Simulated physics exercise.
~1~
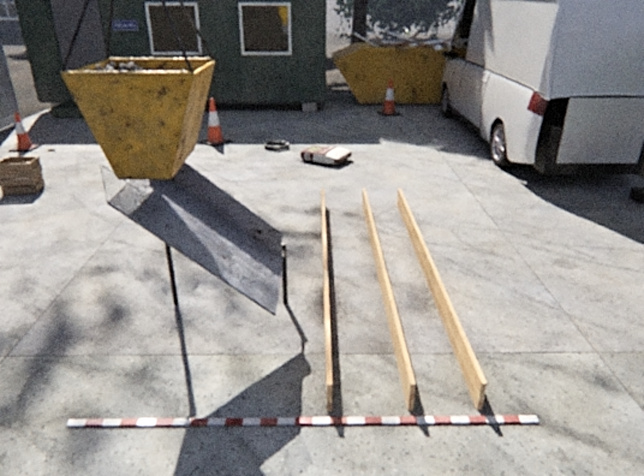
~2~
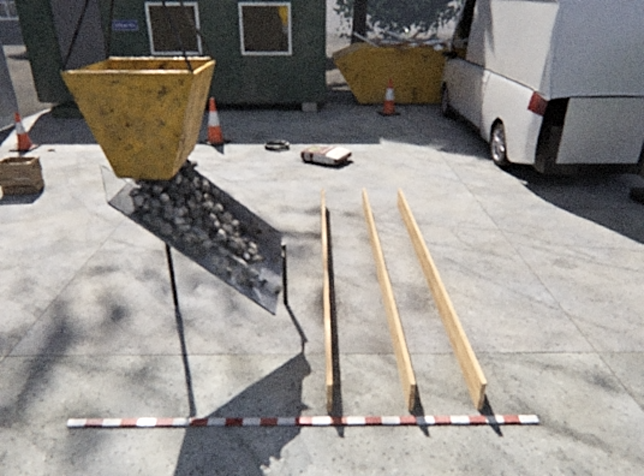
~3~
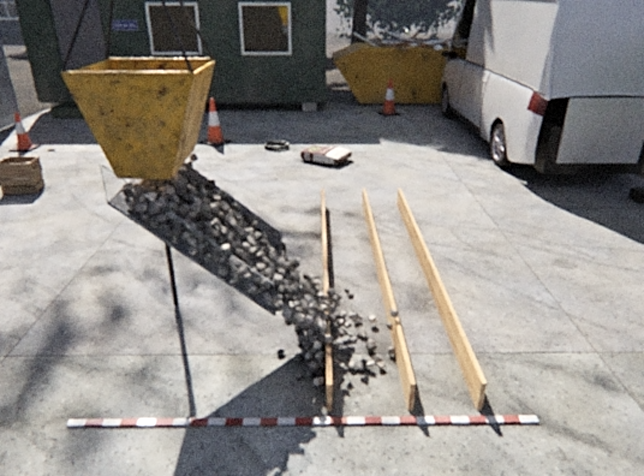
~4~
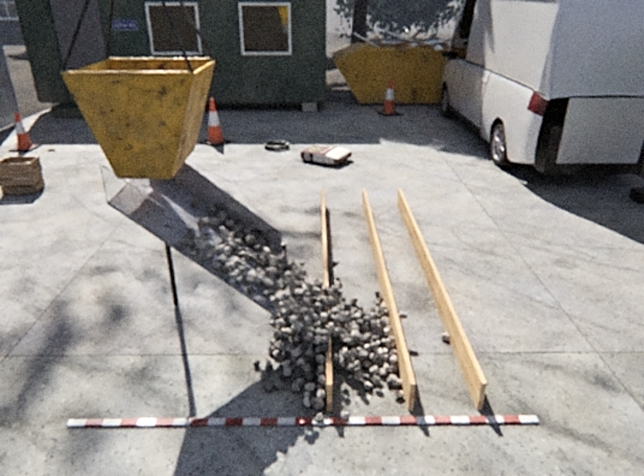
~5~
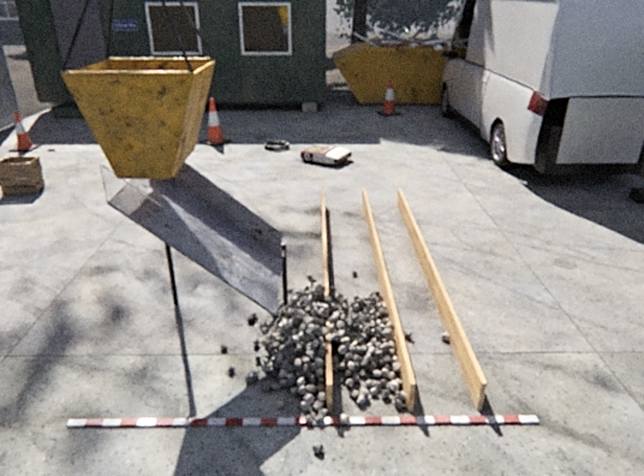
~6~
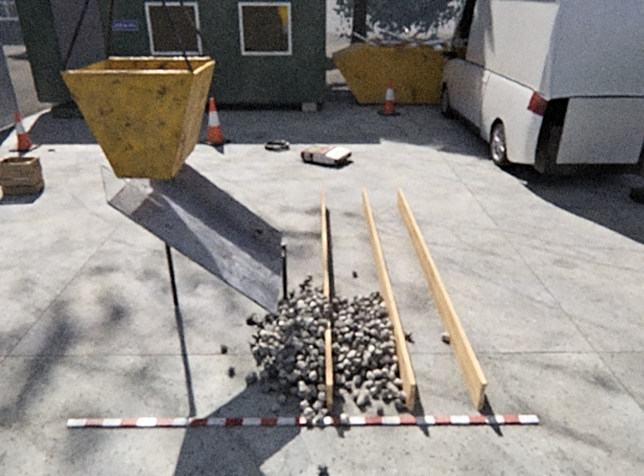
In a paved yard, grey stones poured from a hanging yellow skip, slid down a steel slope to the right and spilled over the nearest plank, settling in a heap on both sides of it, short of the farthest plank.
